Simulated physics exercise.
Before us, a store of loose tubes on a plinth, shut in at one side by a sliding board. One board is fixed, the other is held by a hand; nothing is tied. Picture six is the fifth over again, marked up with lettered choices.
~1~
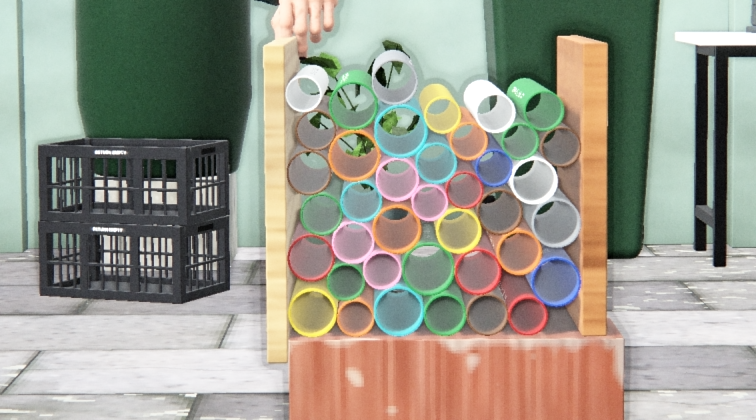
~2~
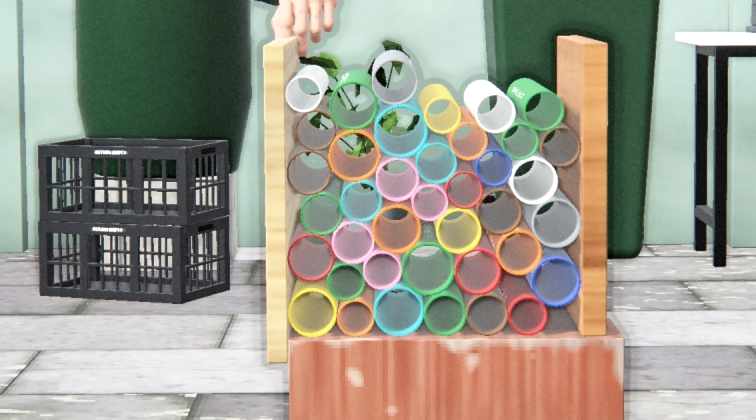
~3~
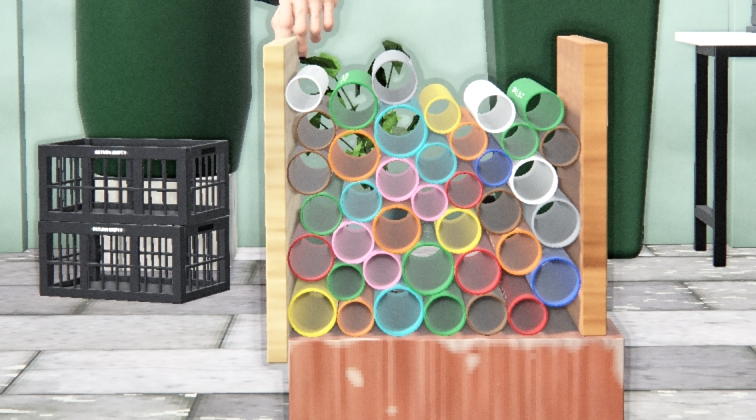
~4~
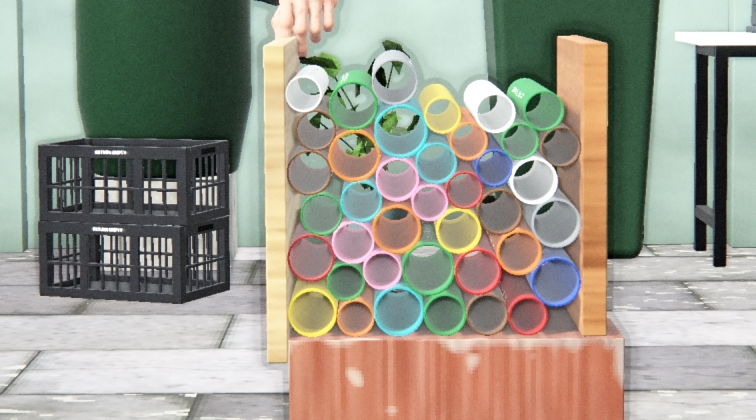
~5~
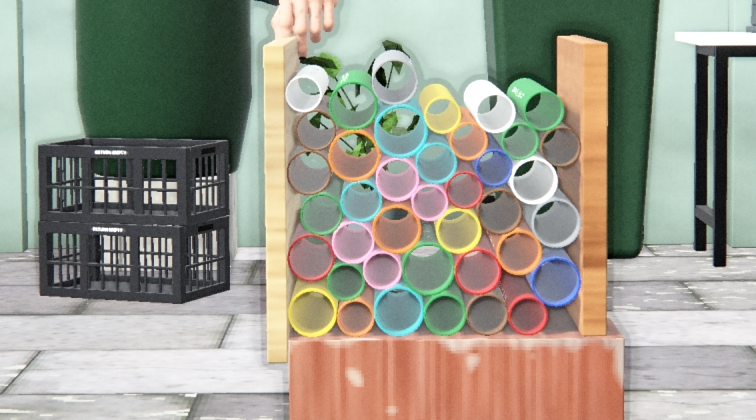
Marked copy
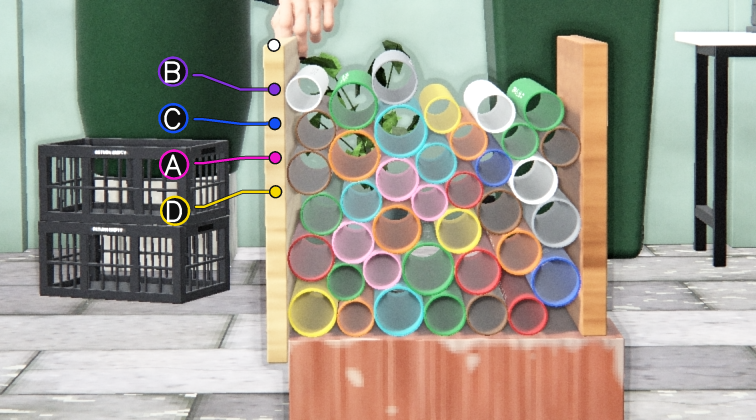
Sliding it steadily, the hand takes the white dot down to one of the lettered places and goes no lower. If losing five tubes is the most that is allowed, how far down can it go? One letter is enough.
At most to D.
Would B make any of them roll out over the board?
No.
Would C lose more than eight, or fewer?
At C, fewer than eight.
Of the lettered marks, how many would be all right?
Four of them.
On the marked copy, A at (275, 158); B at (274, 89); C at (275, 124); D at (276, 192); the white dot at (274, 45).
Following D. Soon after the start, top of the board (285, 113).
Later, top of the board (286, 190).
In the end, top of the board (286, 191), four out over the board.
As for the rest, A one out over the board; B none out over the board; C one out over the board.
